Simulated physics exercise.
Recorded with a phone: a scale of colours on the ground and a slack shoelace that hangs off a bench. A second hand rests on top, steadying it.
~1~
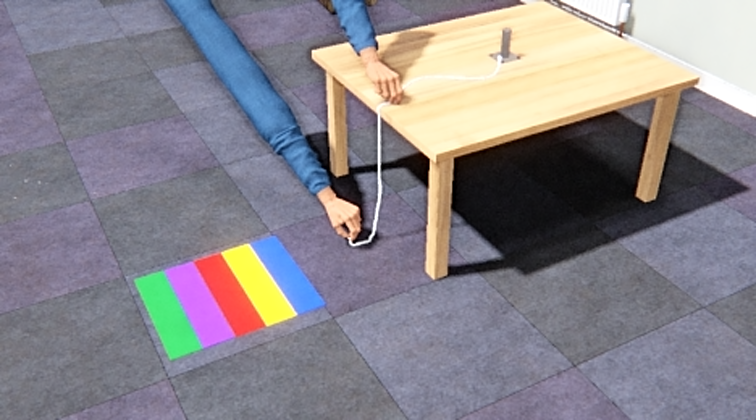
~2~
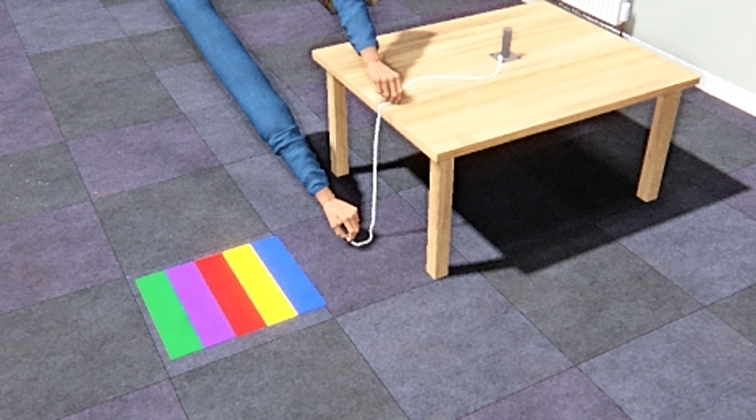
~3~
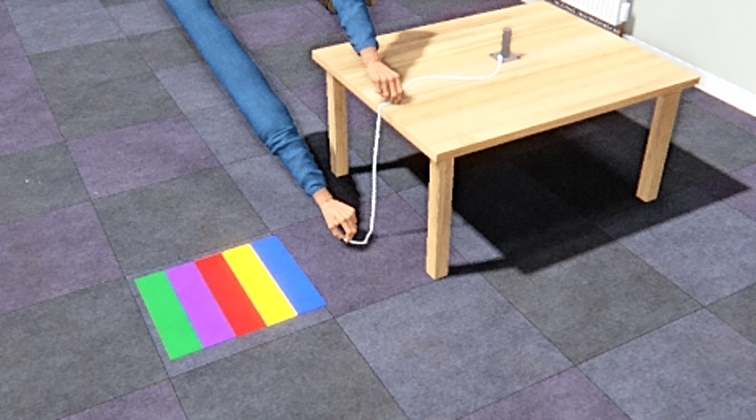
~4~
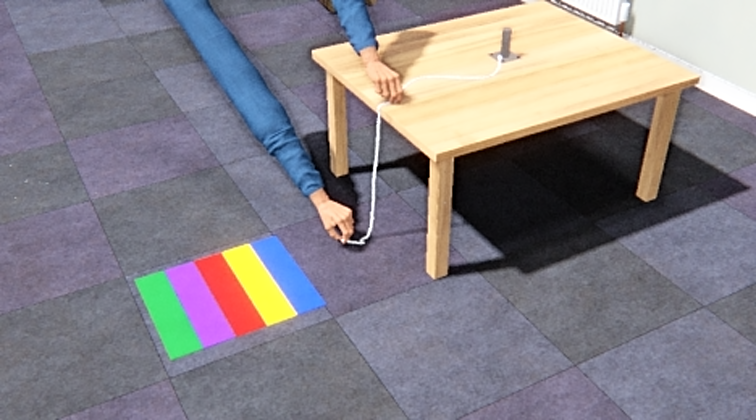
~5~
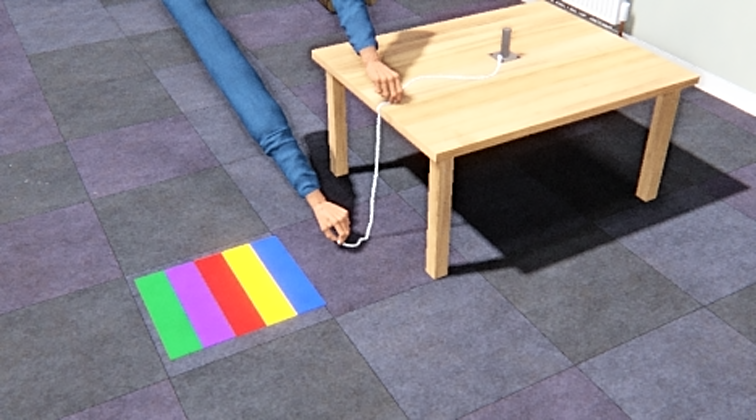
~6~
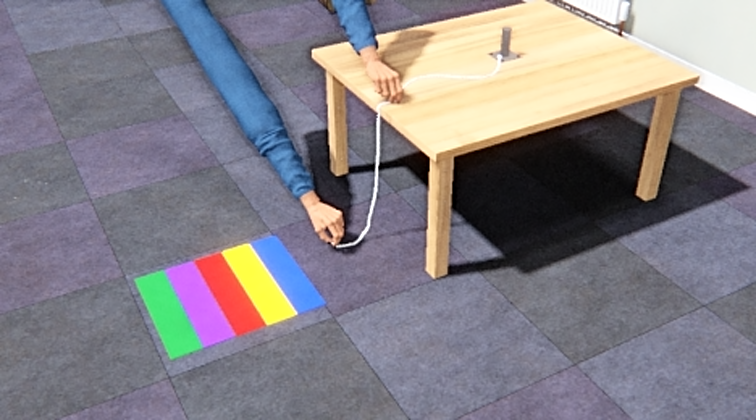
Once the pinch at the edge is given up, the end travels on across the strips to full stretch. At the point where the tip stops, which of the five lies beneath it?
The red strip lies beneath it.
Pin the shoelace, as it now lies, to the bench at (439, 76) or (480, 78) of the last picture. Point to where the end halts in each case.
In order of the tries, it's near (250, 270) and near (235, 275).
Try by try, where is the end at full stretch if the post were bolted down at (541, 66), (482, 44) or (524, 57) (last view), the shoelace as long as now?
Try by try: (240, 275), (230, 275) and (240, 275).
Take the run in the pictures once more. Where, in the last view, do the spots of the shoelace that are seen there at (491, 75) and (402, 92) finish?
The first ends at (465, 69) and the second at (378, 100).
Soon after, end near (280, 260); over blue.
Then, end near (242, 273); over yellow.
At full stretch, end near (219, 280); over red. The red one.
